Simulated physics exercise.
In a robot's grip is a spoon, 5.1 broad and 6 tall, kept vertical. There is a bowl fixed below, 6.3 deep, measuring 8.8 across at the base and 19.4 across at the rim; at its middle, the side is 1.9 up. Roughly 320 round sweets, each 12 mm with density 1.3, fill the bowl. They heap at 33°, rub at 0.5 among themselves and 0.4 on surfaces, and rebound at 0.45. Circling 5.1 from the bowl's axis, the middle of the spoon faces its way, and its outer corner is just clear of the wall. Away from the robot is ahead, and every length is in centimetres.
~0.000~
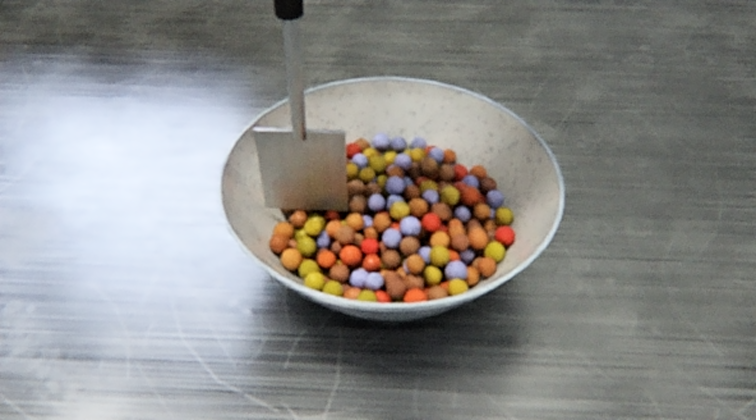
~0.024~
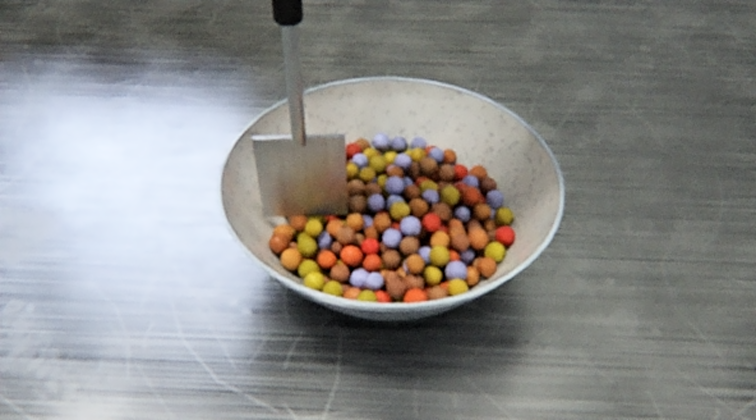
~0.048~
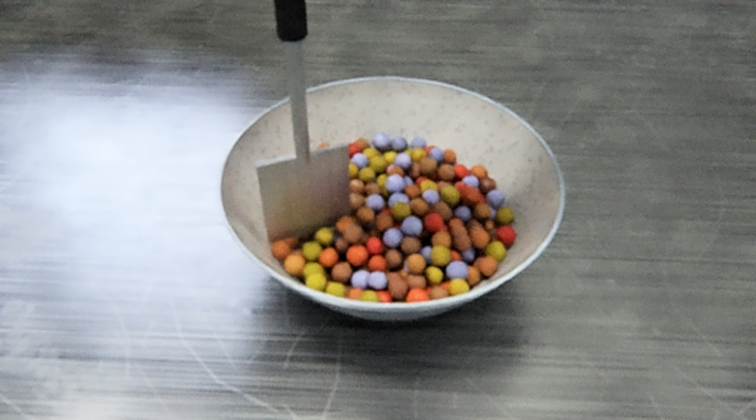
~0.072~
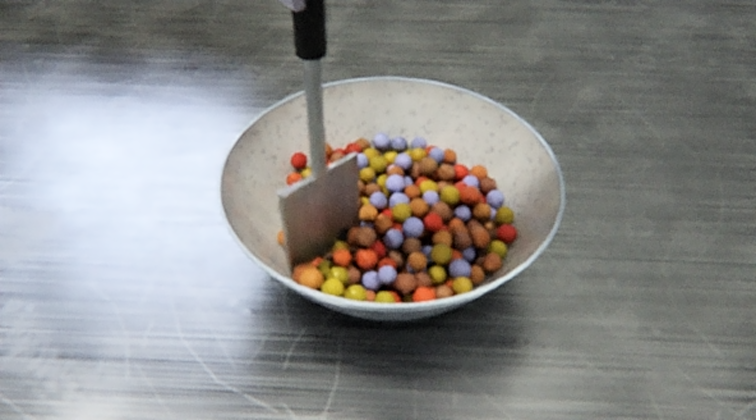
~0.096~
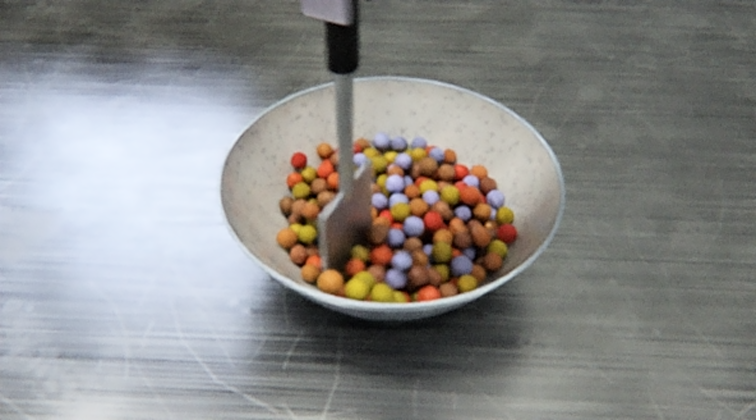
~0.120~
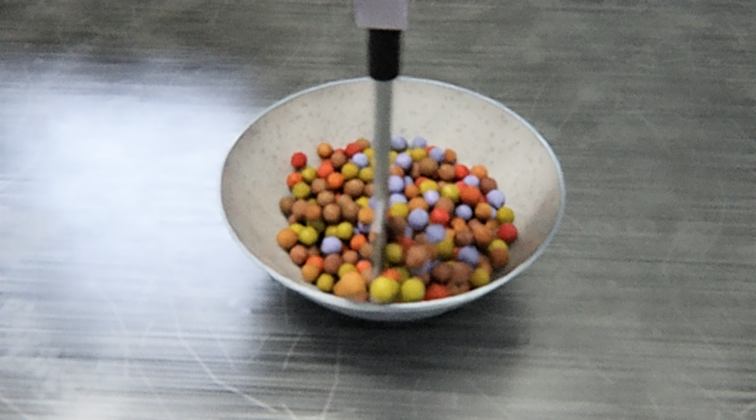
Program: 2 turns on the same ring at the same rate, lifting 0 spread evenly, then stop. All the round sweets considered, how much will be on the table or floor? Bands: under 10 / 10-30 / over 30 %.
Over 30 %.
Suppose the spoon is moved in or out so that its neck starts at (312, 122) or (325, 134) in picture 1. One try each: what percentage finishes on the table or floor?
Close to 45 per cent for the first and close to 35 per cent for the second.
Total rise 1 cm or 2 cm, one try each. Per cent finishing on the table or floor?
Trial one: Roughly 20 %; trial two: Roughly 10 %.
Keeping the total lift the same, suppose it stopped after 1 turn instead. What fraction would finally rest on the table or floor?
I'd reckon near 20 per cent.
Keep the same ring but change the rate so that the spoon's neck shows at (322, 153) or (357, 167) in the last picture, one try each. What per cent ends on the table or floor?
About 15 per cent, then about 30 per cent.
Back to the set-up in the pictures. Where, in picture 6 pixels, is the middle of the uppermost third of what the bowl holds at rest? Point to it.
I'd say close to (342, 248).
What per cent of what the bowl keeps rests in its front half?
Near 55 per cent of what stays in the bowl.
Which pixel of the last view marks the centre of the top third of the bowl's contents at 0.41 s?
Somewhere around (296, 184) in the last view.
After 0.41 s, 333° round, highest piece 11 above the table; 265 in the bowl, 27 on the table or floor, 23 in flight or on the tool.
After 0.69 s, 219° round, highest piece 8 above the table; 216 in the bowl, 84 on the table or floor, 15 in flight or on the tool.
After 1.03 s, 0° round, highest piece 5 above the table; 184 in the bowl, 131 on the table or floor.
After 1.73 s, 0° round, highest piece 5 above the table; 184 in the bowl, 131 on the table or floor.
In the end, 184 in the bowl, 131 on the table or floor. That is 42 % on the table or floor.
